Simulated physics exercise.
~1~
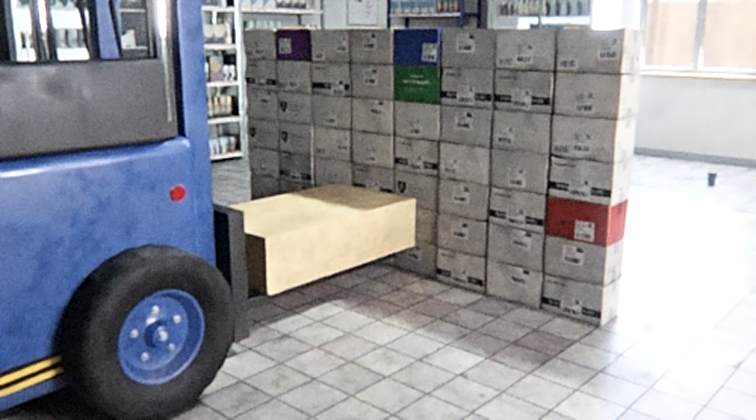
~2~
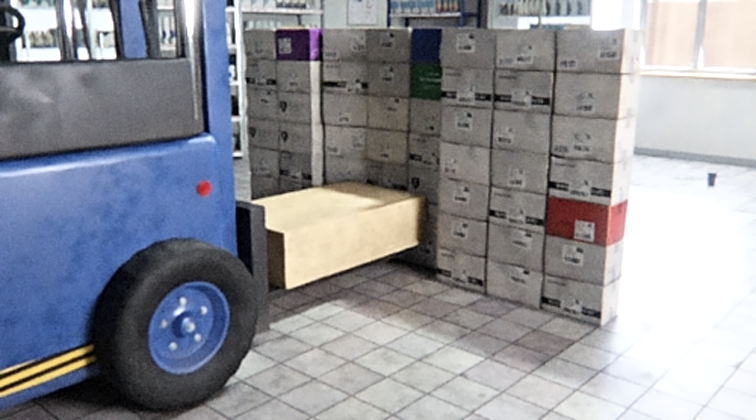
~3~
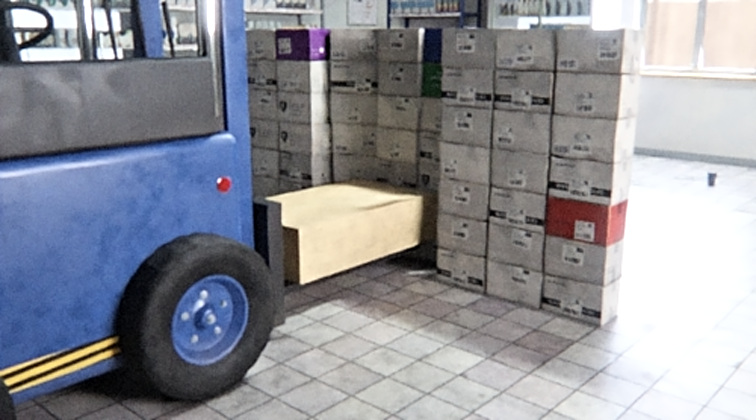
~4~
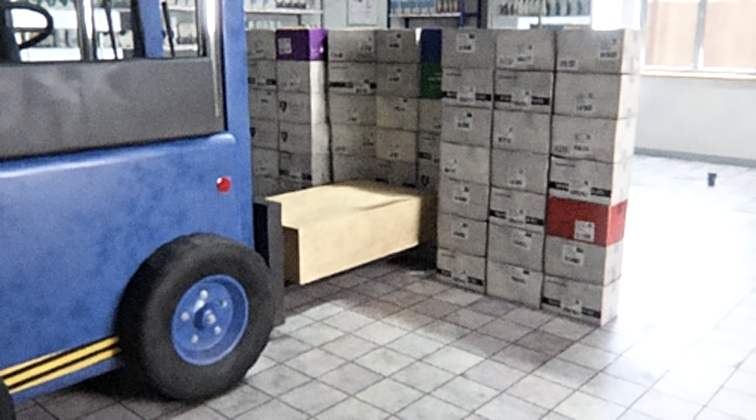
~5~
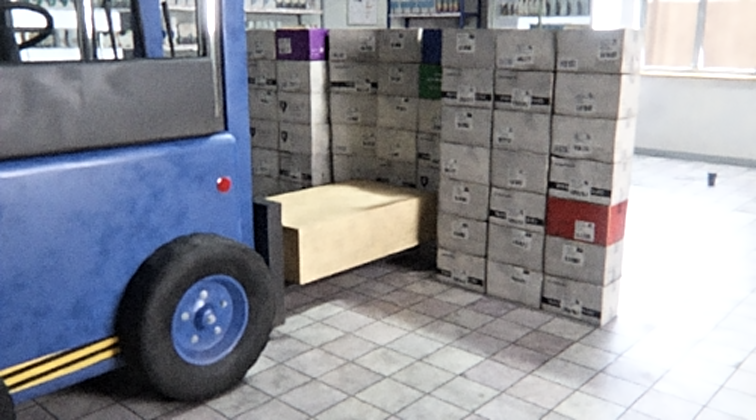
A blue forklift stands at the left of a bright, tiled shop, seen from a fixed view at the side, with a pale crated load held low in front of it. Facing it is a wall of whitish boxes, with a purple one near the far top, a blue one above a green one in the middle, and a red one at the near right. The forklift rolls a little to the right and its load pushes into the wall. The middle columns shift back, partly hiding the blue and green boxes. The forklift then stops, its load still in the gap, and every box stays stacked.
